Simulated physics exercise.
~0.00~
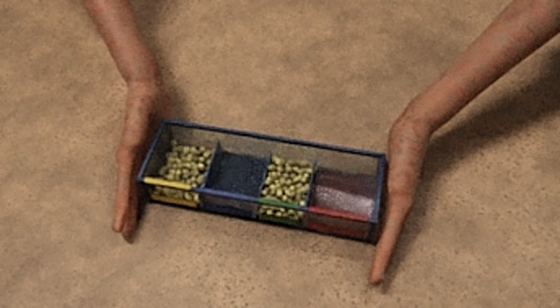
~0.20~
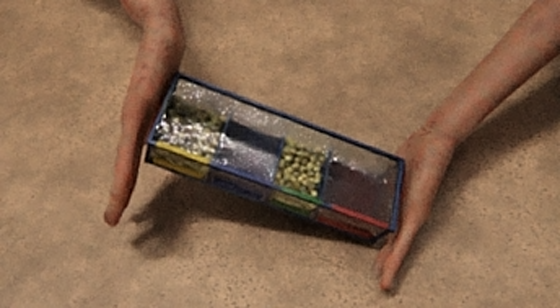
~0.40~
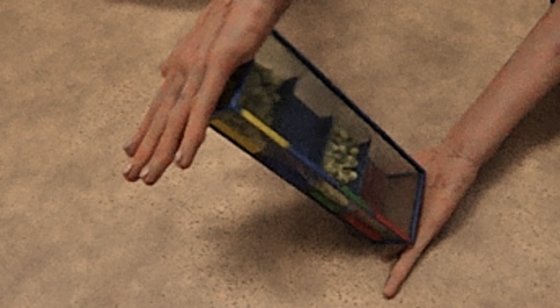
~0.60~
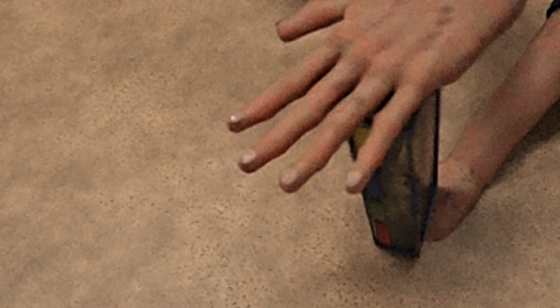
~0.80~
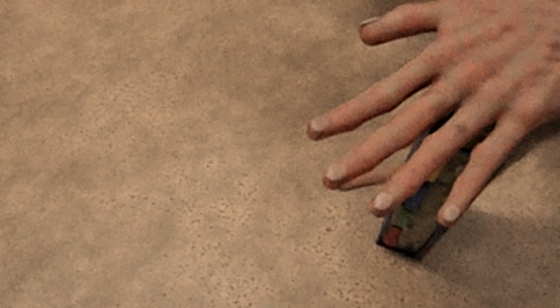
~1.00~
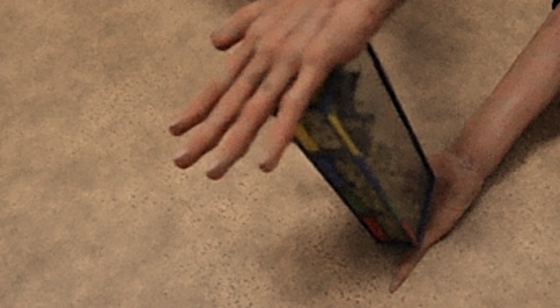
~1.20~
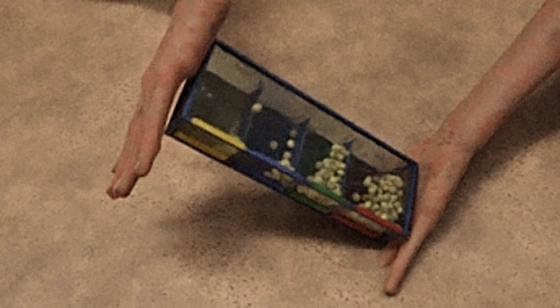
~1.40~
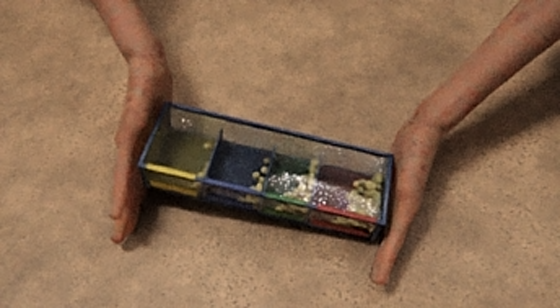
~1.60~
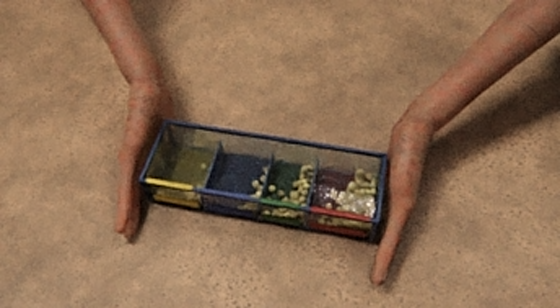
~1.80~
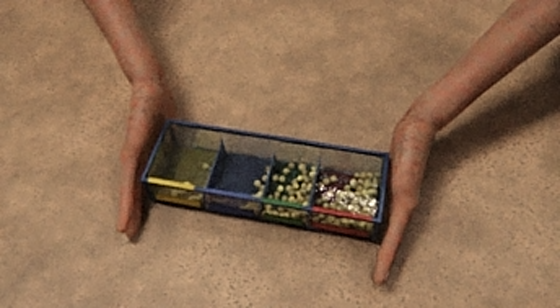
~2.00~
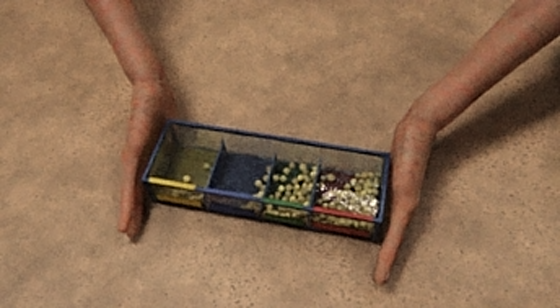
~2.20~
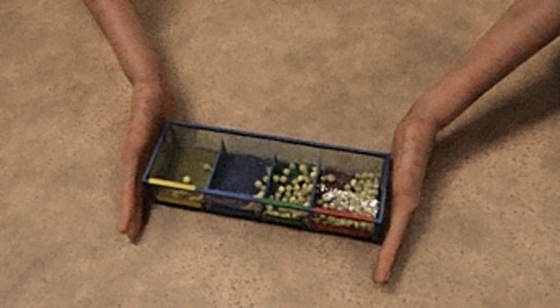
On a mottled tan surface seen from above, two hands hold the ends of a clear-lidded, blue-edged box with four compartments, marked yellow, blue, green and red from left to right. Pale greenish beans fill much of the yellow and green sections. The left hand raises its end, swinging the box steeply upright over the right hand until spread fingers largely hide it. The box then tips back down, its beans shifted rightward. It rests flat again, with most beans in red, many in green, and few in yellow or blue.
